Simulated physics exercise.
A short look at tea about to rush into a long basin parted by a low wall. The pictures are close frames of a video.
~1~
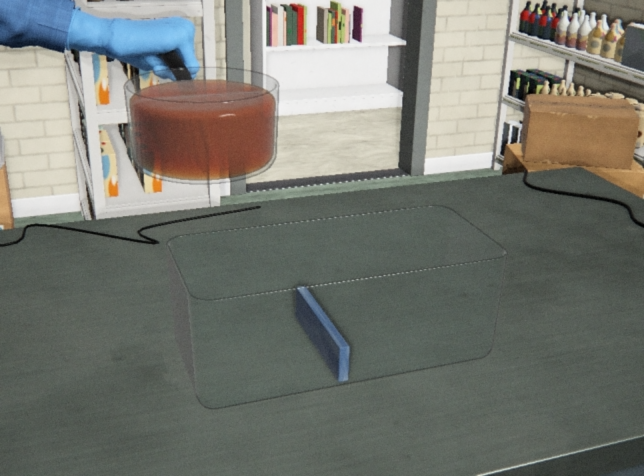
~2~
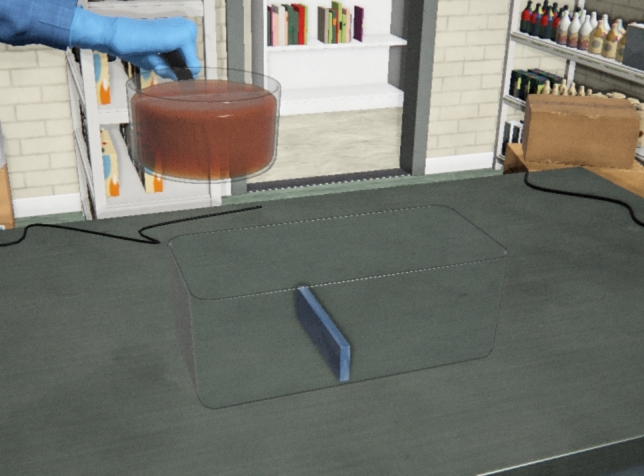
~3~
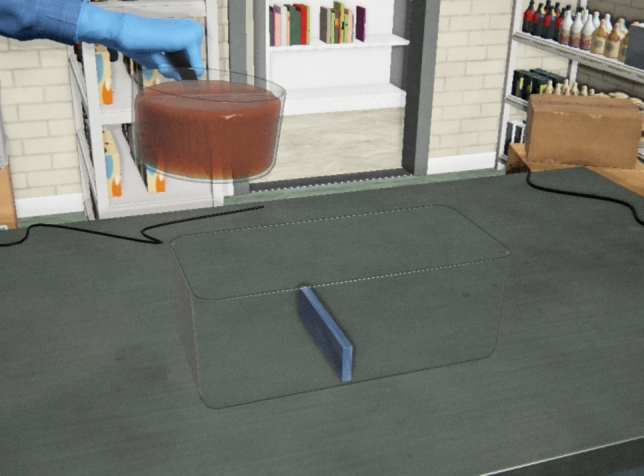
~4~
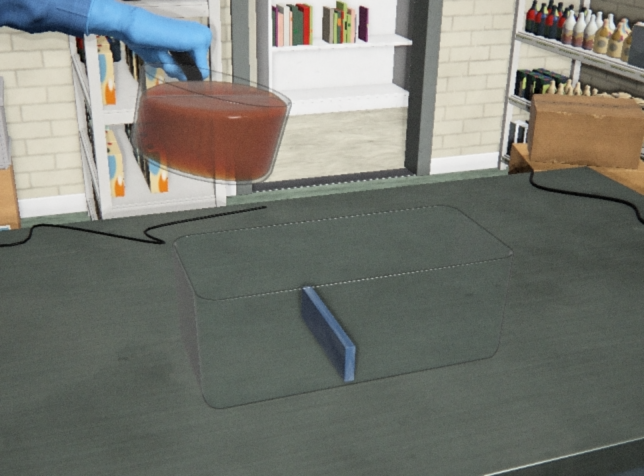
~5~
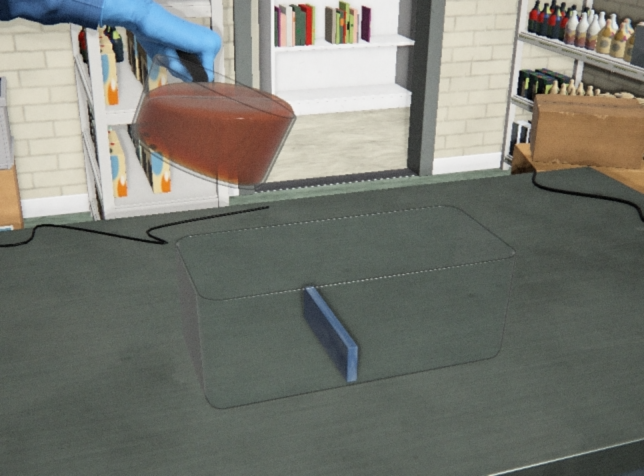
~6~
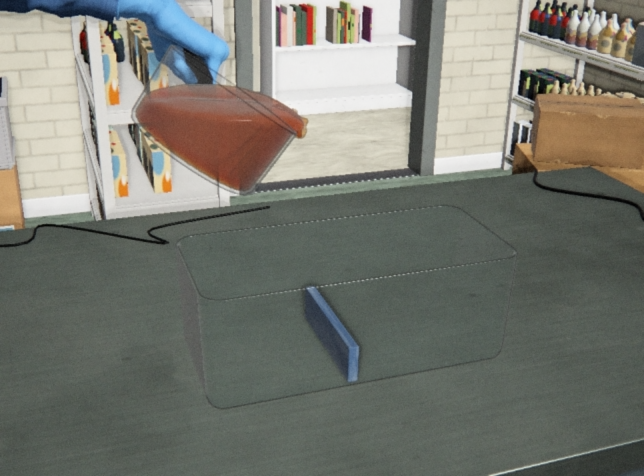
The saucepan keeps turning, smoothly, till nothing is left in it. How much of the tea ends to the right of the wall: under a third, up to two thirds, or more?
The share right of the wall is from a third to two thirds.
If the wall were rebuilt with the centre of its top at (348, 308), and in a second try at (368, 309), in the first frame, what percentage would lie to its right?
Near 20 % and 15 %.
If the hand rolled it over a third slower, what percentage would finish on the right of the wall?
Some 65 per cent.
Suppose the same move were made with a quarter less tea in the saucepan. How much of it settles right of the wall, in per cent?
It comes to 40 per cent or so.
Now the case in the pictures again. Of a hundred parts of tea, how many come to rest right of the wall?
About 50 per cent.
A moment on, the tilt is 105° and 21 per cent is still to pour, 6 is left of the wall and 28 right of it.
Next, the tilt is 111° and 3 per cent is still to pour, 39 is left of the wall and 53 right of it.
Then the tilt is 111° and 0 per cent is still to pour, 45 is left of the wall and 51 right of it.
Later the tilt is 111° and 0 per cent is still to pour, 46 is left of the wall and 52 right of it.
At rest 46 per cent lies left of the wall, 52 right of it and 2 outside.
